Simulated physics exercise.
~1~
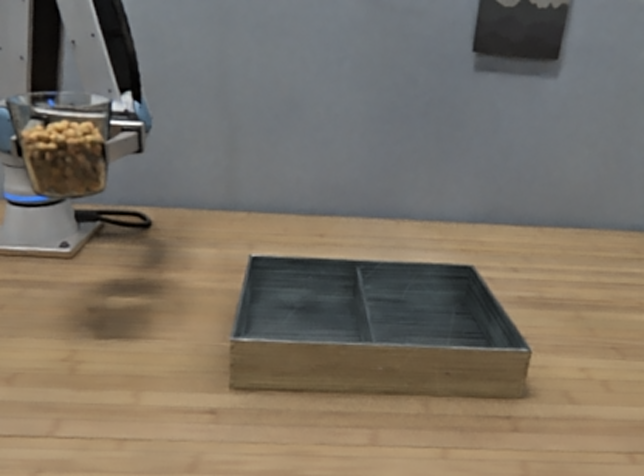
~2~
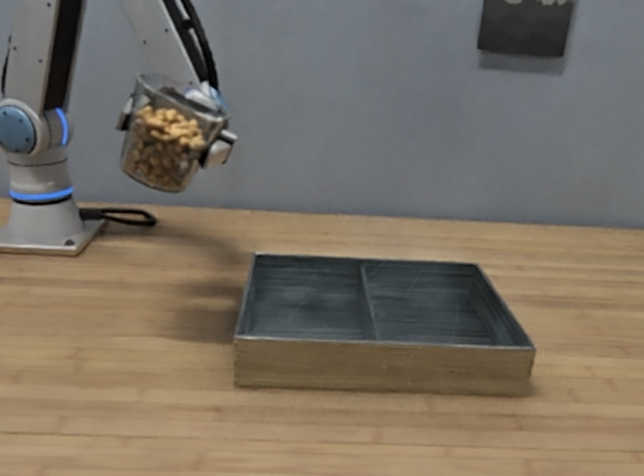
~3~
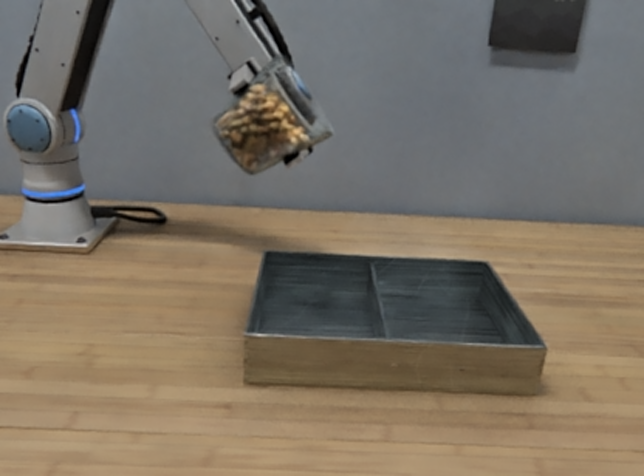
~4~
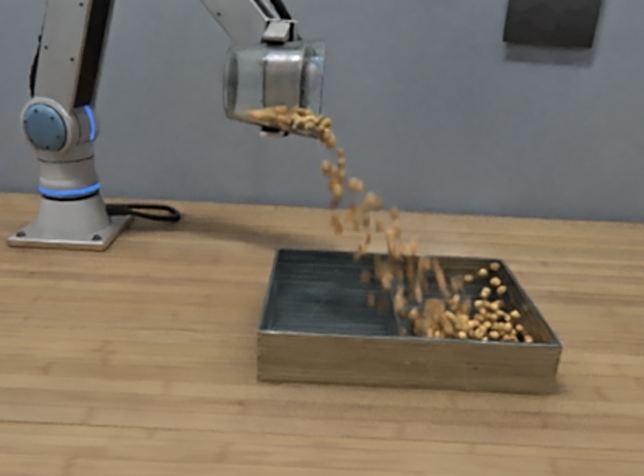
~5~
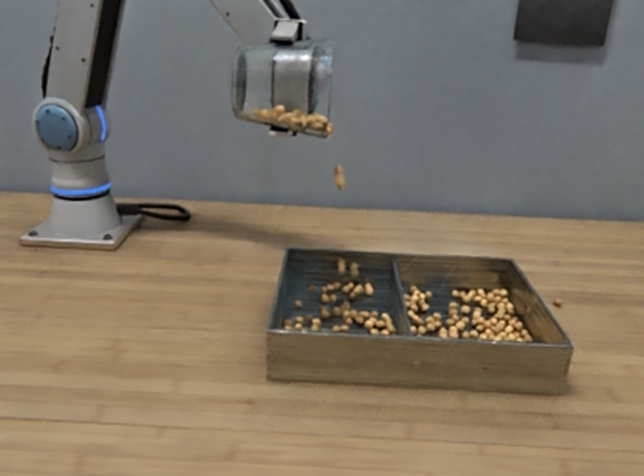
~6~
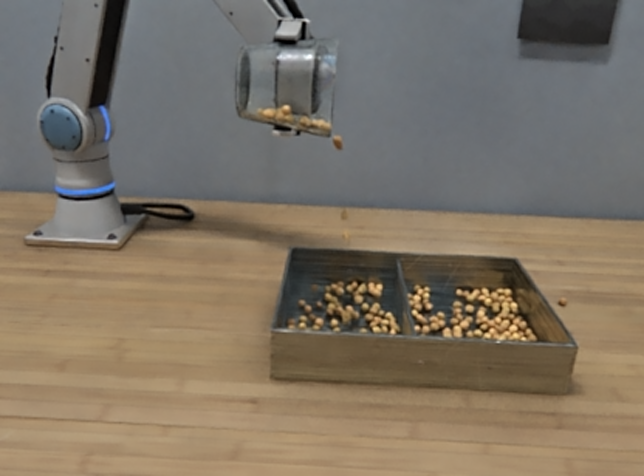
To begin with, a robot arm at the left holds a clear container of chickpeas upright above a wooden table, where a shallow tray with a dividing wall sits. The arm carries the container to the right, leaning it more and more as it nears the tray. With the container on its side, chickpeas stream out and scatter mostly into the right compartment. The flow then thins to a few falling pieces as others gather in the left compartment. Finally, both compartments hold chickpeas, more in the right one, while a few stay in the container and one lies outside.
